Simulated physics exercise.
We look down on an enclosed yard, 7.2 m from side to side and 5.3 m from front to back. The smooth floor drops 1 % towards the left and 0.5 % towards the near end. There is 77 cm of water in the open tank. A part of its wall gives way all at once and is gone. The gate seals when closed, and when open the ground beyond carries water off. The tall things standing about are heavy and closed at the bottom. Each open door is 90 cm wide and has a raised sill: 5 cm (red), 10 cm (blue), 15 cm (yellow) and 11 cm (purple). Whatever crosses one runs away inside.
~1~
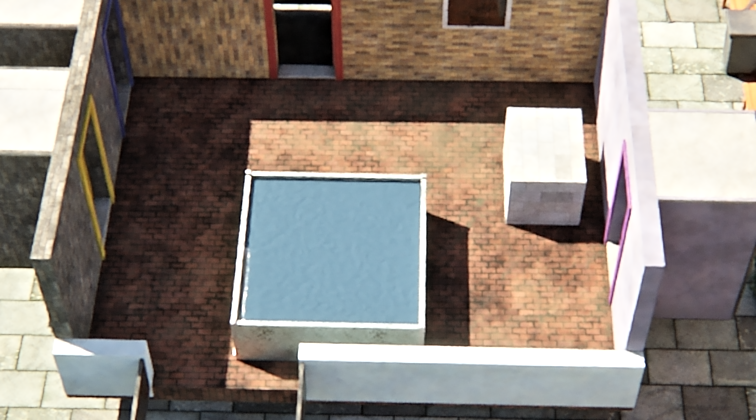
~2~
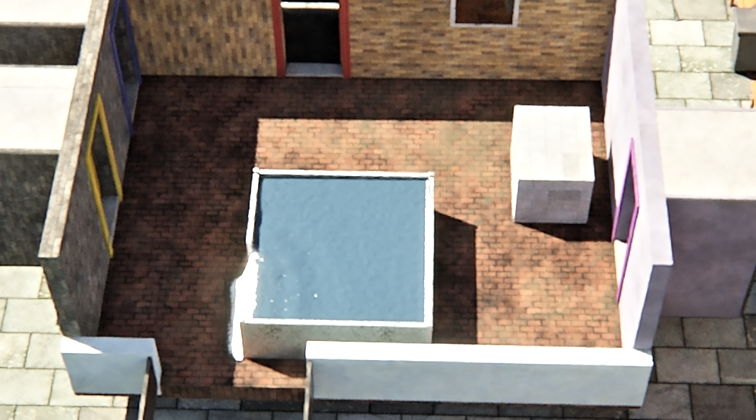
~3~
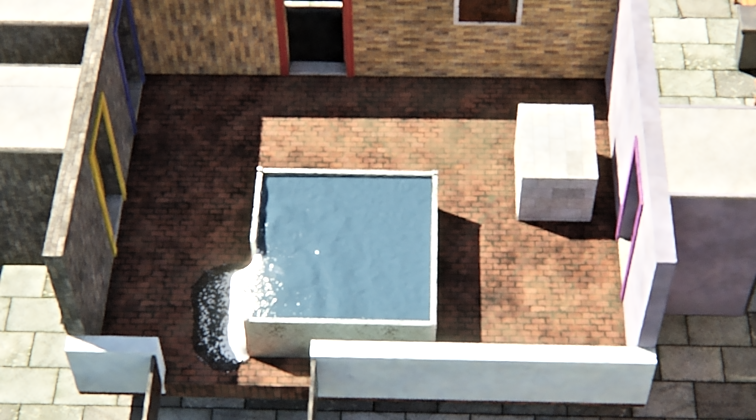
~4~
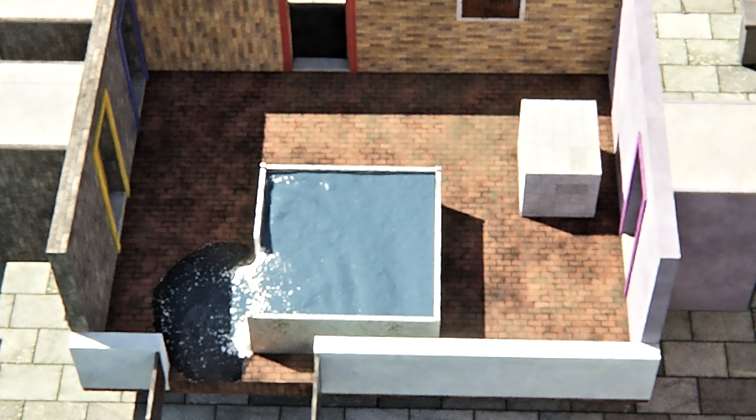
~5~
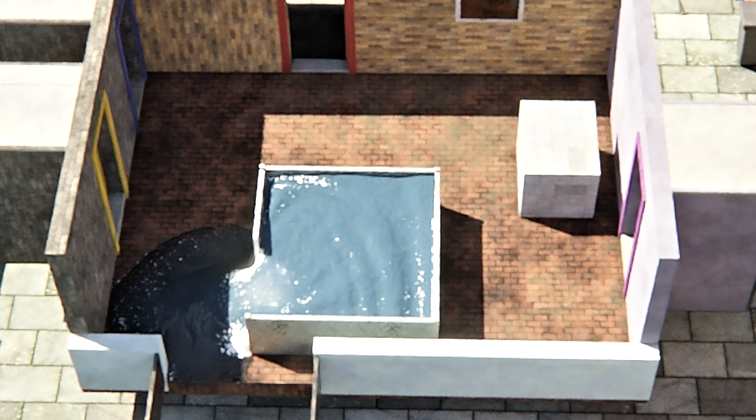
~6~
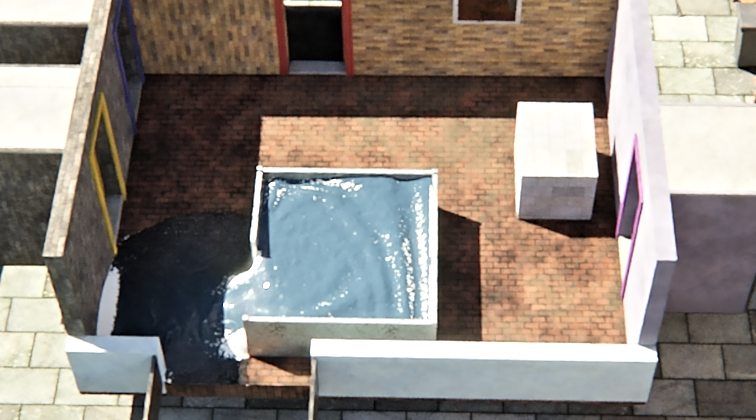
A square open tank in a brick-paved yard bursting at its left side, water pouring out and spreading across the near-left floor.
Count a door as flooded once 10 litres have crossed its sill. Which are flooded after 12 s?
Door by door: At the red door it goes over the limit; at the blue door it goes over the limit; at the yellow door it exceeds the limit; at the purple door it keeps below the limit.
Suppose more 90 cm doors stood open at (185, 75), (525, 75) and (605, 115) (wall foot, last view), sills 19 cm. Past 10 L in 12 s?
In turn: Over, under, under.
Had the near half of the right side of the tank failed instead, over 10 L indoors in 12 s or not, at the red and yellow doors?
Against that limit: Red past it, yellow below.
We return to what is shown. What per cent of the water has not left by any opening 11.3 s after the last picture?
Roughly 66 in a hundred.
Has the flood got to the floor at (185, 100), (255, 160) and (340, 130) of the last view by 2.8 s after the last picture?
In that order: Under water, wet, flooded.
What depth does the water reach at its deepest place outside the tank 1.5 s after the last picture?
Up to some 55 cm.
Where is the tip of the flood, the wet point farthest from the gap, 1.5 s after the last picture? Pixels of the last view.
At about (144, 79).
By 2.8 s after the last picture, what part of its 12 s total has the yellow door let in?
About 70 per cent.
Then, 0.7 s after the last picture water covers 15 % of the floor and is deepest (64 cm) near (97, 367); red door not reached, blue door not reached, yellow door 20 cm at the sill, 1 L in, purple door not reached.
Then, 1.5 s after the last picture water covers 25 % of the floor and is deepest (55 cm) near (97, 367); red door not reached, blue door 6 cm at the sill, 0 L in, yellow door 23 cm at the sill, 12 L in, purple door not reached.
Then, 2.8 s after the last picture water covers 45 % of the floor and is deepest (36 cm) near (97, 367); red door 13 cm at the sill, 2 L in, blue door 16 cm at the sill, 5 L in, yellow door 20 cm at the sill, 42 L in, purple door not reached.
Then, 6.3 s after the last picture water covers 80 % of the floor and is deepest (21 cm) near (97, 367); red door 10 cm at the sill, 67 L in, blue door 20 cm at the sill, 138 L in, yellow door 13 cm at the sill, 58 L in, purple door 3 cm at the sill, 0 L in.
Then, 11.3 s after the last picture water covers 95 % of the floor and is deepest (14 cm) near (97, 367); red door 6 cm at the sill, 96 L in, blue door 12 cm at the sill, 209 L in, yellow door 7 cm at the sill, 58 L in, purple door 3 cm at the sill, 0 L in.
